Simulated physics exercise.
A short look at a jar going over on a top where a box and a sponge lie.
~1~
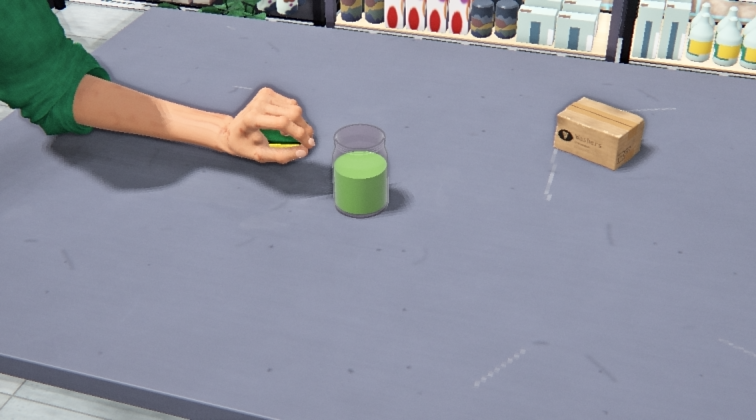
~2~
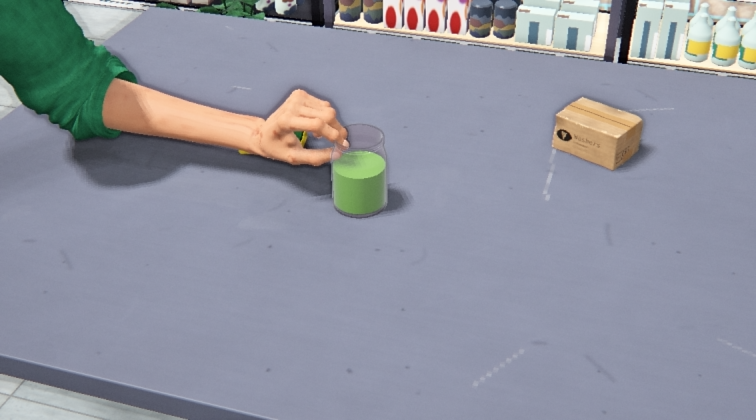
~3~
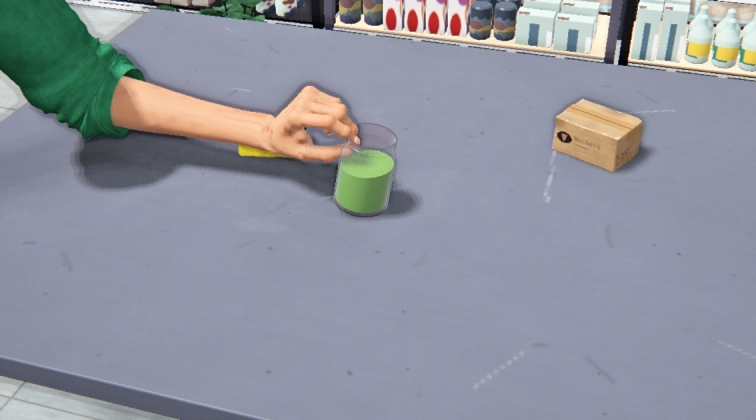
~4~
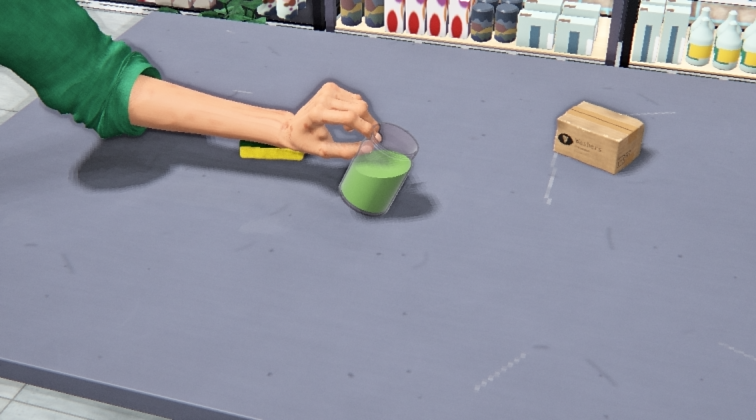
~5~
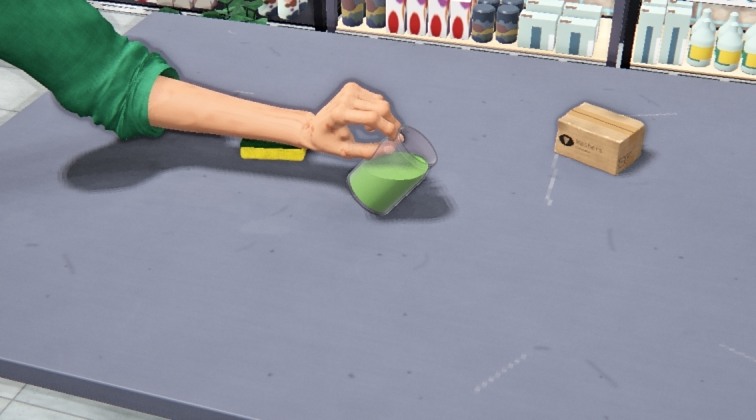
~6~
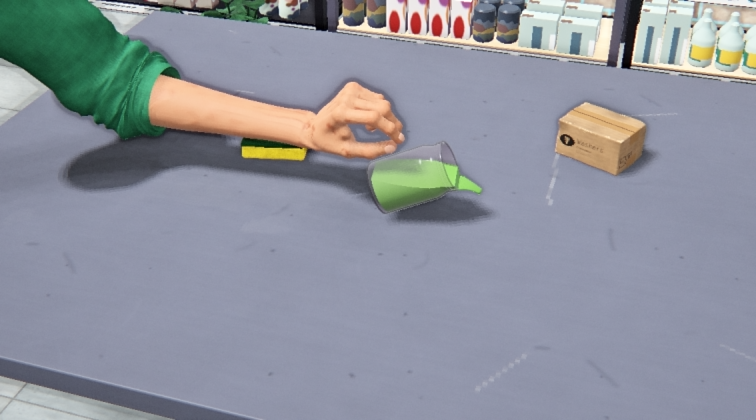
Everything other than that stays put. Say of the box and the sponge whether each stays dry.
Take the box: It is left wet. Take the sponge: It is left dry.
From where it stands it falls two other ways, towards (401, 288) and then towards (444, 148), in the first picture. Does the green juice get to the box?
To begin with it is left alone; next it becomes wetted.
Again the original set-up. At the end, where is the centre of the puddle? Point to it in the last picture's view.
The centre comes to rest around (667, 231).
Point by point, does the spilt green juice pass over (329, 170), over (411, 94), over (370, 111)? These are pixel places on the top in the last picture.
Starting from the first: Never touched, then never touched, finally never touched.
A moment on, the puddle covers about as much as a tray; the box is reached; the sponge is untouched.
Further on, the puddle covers about as much as a big tray; the box is reached; the sponge is untouched.
When it is over, the puddle covers about as much as a big tray; the box is reached; the sponge is untouched.
